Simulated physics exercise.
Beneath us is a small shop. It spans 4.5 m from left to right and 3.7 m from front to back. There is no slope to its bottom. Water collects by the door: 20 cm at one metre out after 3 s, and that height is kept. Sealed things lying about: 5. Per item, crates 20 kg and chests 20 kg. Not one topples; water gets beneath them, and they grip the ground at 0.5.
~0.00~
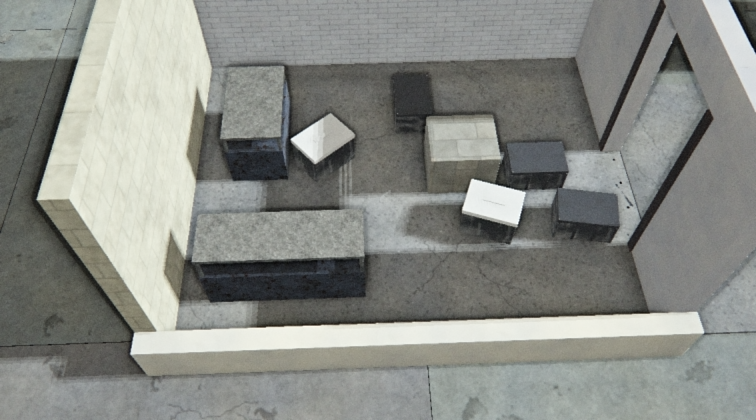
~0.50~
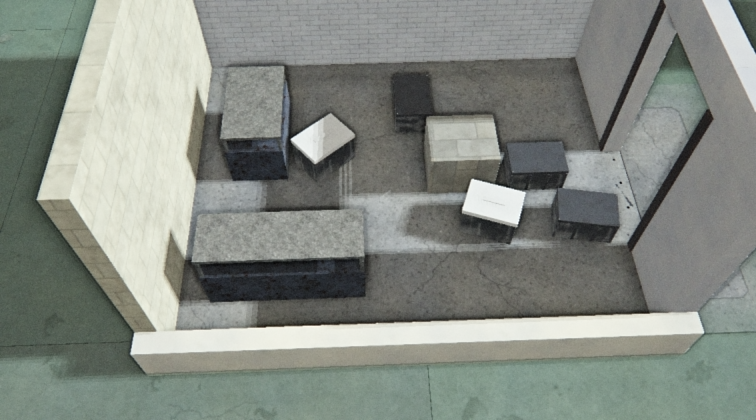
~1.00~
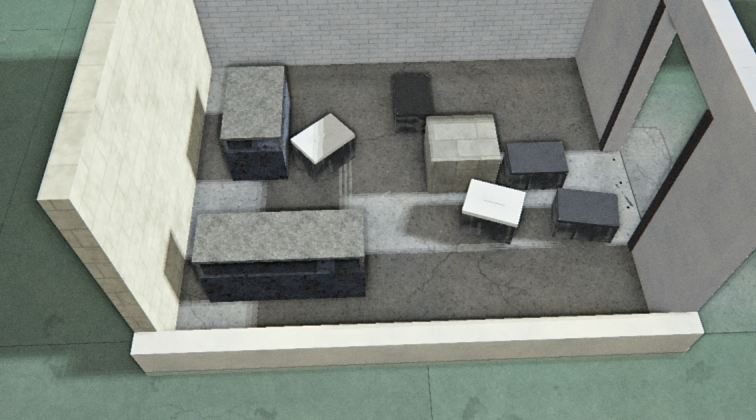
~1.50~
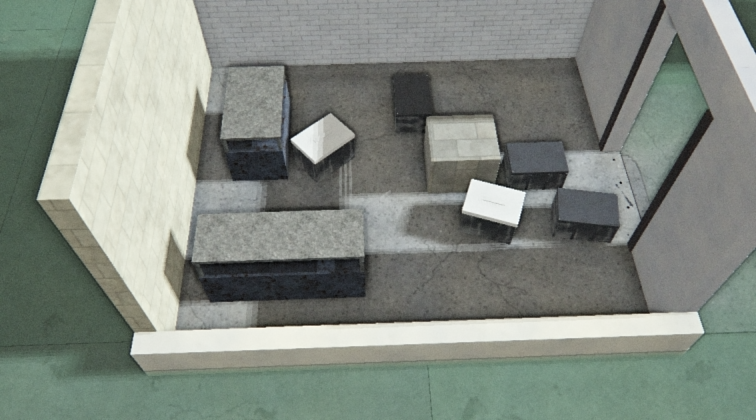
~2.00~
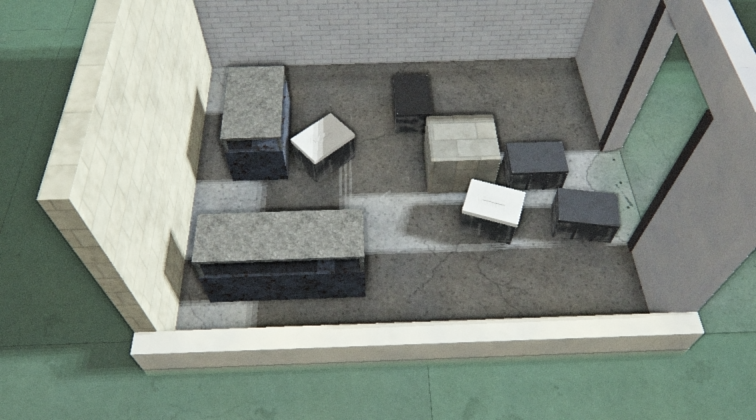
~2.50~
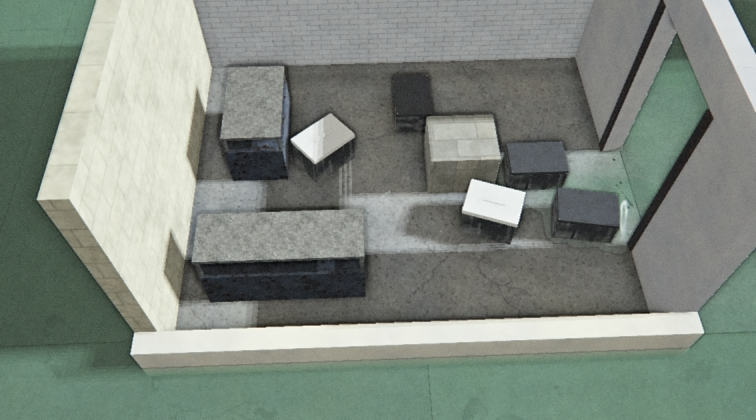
Greenish water spread over the ground all around a small walled shop, then crept in through the doorway on the right and onto the floor there, while the crates and chests inside stayed put.
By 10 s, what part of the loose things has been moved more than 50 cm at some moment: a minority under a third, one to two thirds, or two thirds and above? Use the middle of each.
The share that gets pushed that far will be a third to two thirds.
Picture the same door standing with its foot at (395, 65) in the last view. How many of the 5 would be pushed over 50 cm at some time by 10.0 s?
In that case the number is 2.
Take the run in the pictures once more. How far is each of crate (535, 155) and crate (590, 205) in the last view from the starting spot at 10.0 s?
One is off by 20 cm, the other by 100 cm, in the order asked.
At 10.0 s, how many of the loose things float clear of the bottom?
2.
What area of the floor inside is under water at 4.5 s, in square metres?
Wet: Near 7.5 m2.
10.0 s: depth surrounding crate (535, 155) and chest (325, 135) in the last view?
Depth approx. 6 cm / 7 cm.
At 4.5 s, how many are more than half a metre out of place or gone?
The number by then is 2.
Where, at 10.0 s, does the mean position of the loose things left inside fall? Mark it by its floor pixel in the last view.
Mean position approx. (444, 206).
After 3.5 s 0 of 5 are over 50 cm from their spots; 0 afloat.
After 4.5 s 2 of 5 are over 50 cm from their spots; 0 afloat.
After 7.0 s 2 of 5 are over 50 cm from their spots; 0 afloat.
After 10.0 s 2 of 5 are over 50 cm from their spots, and 2 have been at some point; 2 afloat.
